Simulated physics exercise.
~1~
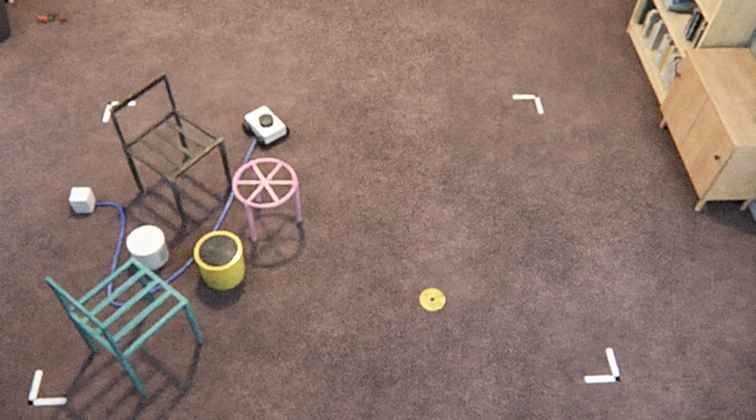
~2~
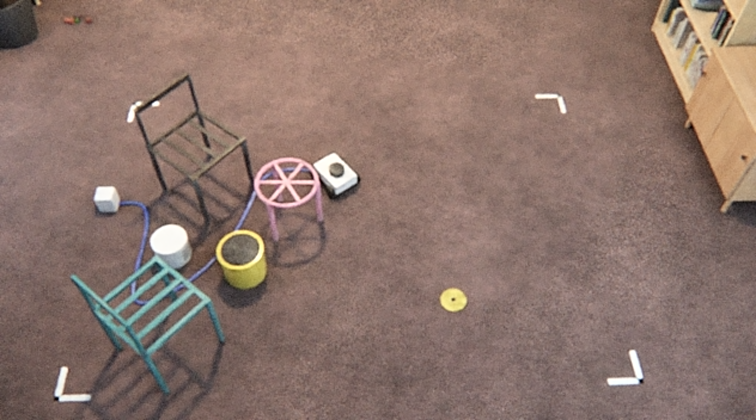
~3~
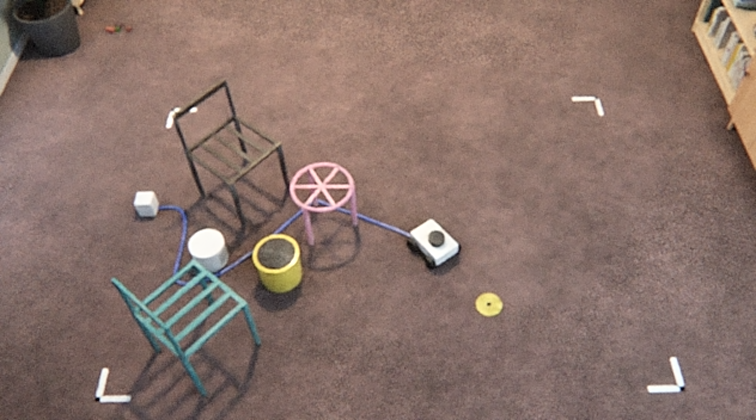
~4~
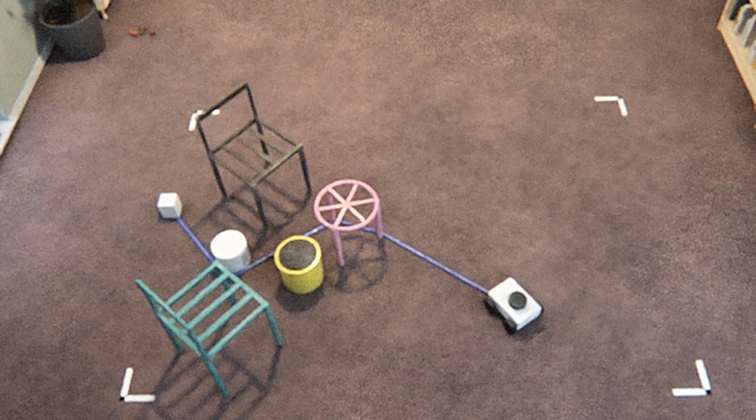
On a brown living-room carpet marked with white tape corners, a small white cart trails a blue lead that winds from a white block among two chairs, a white bin, a yellow pot and a pink stool. The cart starts behind the stool and rolls right and toward the viewer. It continues diagonally across open floor, drawing the lead out past the stool while slack remains near the block. Finally it passes the yellow disc's left side and reaches the lower right area. The lead now stretches straight and taut, and the pink stool has shifted slightly downward.
